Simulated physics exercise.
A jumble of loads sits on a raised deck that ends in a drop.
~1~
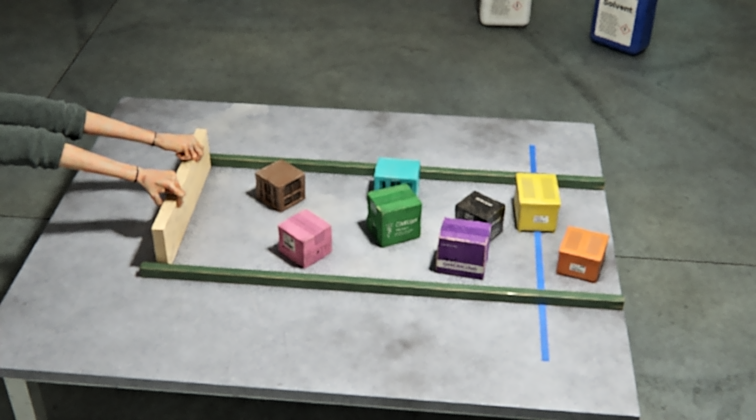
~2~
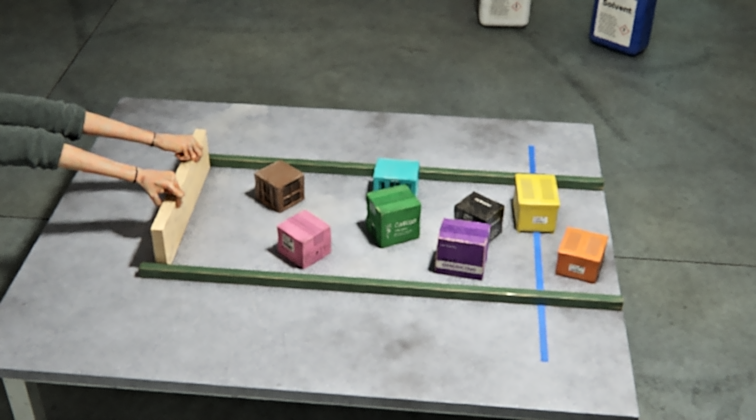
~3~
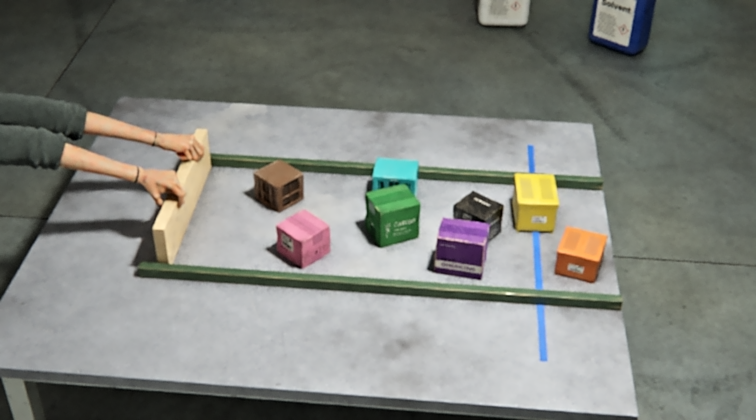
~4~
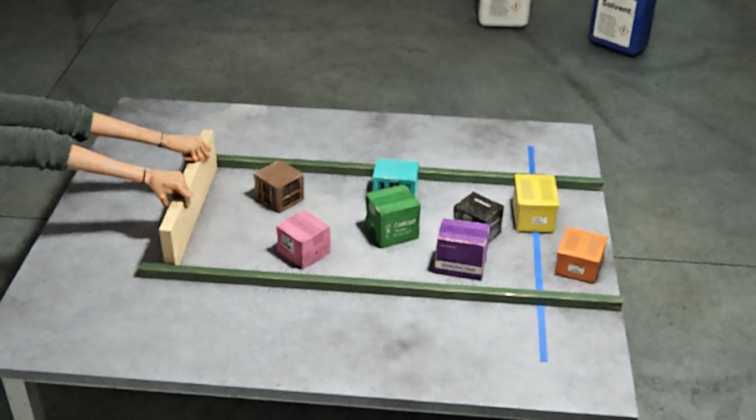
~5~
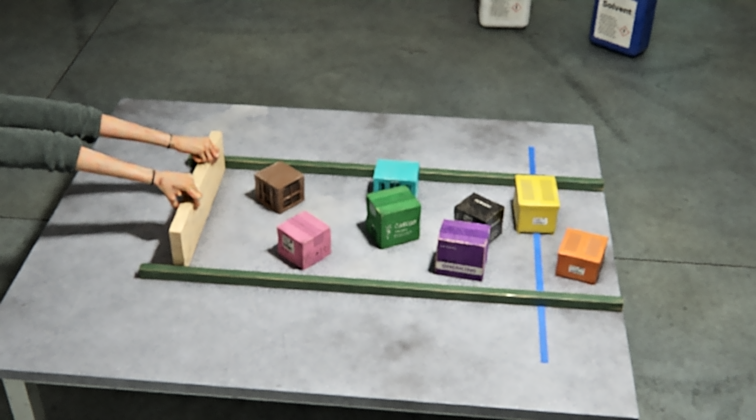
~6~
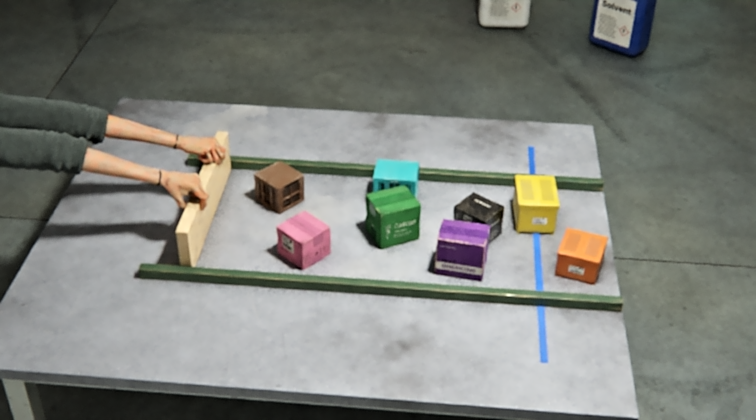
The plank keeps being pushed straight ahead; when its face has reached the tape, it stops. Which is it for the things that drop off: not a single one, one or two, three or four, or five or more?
I expect only one or two to drop off the edge.
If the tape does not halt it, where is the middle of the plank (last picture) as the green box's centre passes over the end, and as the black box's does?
Estimated middle: (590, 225), and (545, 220) for the other.
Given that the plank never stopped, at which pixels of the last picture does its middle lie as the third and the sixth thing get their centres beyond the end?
About (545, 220), then about (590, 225).
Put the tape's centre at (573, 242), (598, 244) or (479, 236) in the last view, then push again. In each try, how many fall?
Tallies in the order asked: 5, 8, 0.
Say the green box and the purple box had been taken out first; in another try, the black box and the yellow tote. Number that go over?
Counts - first: 0, second: 1.
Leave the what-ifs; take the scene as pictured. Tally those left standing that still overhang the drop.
The overhang total is 3.
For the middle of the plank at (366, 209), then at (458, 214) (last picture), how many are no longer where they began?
First 4, then 7.
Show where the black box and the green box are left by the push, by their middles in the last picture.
You'll find the black box at roughly (604, 230) and the green box at roughly (558, 216).
Soon after, none off yet; orange tote at rest near (581, 256); yellow tote at rest near (535, 205); black box at rest near (478, 220).
After that, none off yet; orange tote displaced a little near (588, 256); yellow tote displaced about its own width near (577, 208); black box displaced well along near (541, 225).
In the end, the number that fall off is one or two; gone, yellow tote and orange tote.
